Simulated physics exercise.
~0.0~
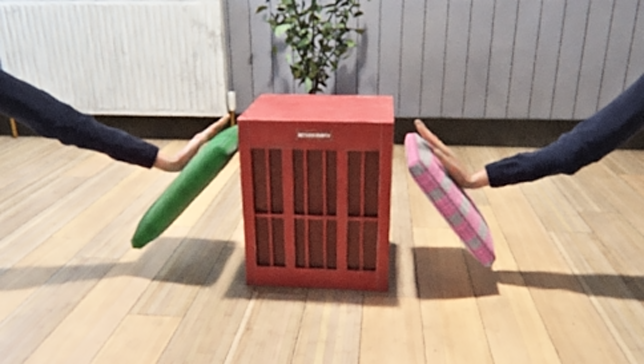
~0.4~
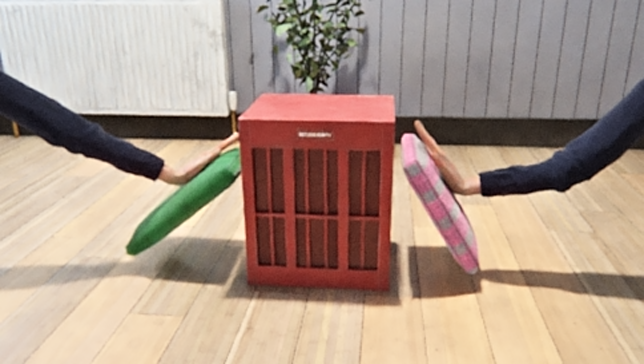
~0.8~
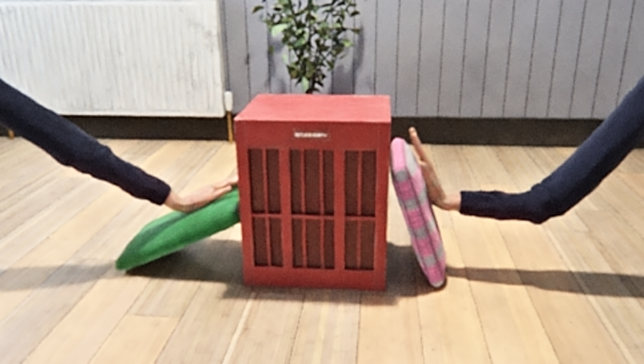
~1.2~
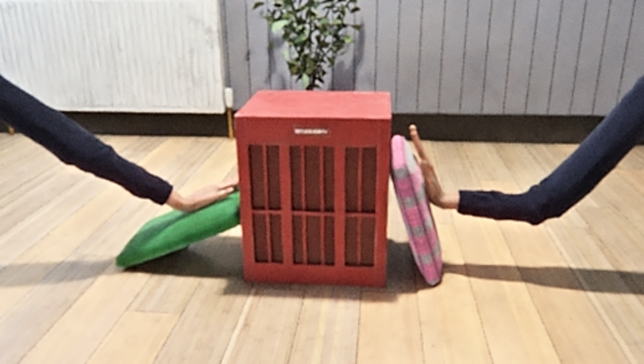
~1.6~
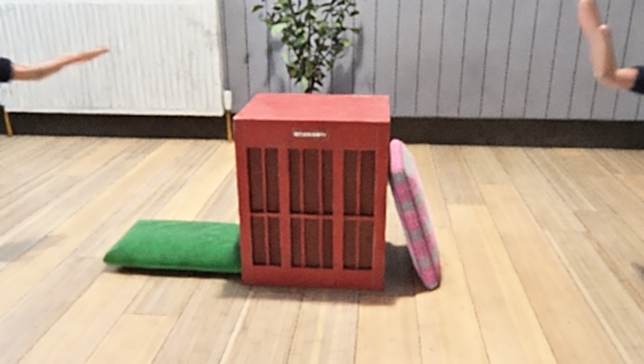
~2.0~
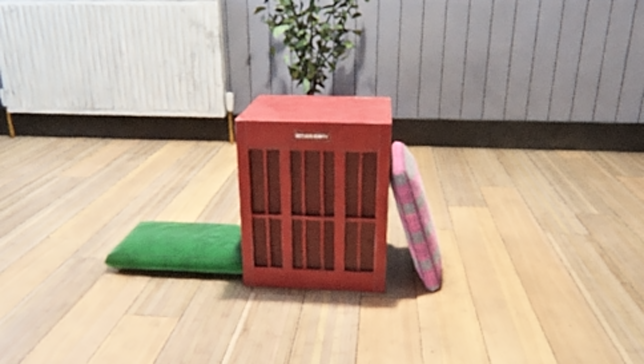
Two hands lowering green and pink pillows against a red crate, then withdrawing, the green lying flat, the pink still leaning.
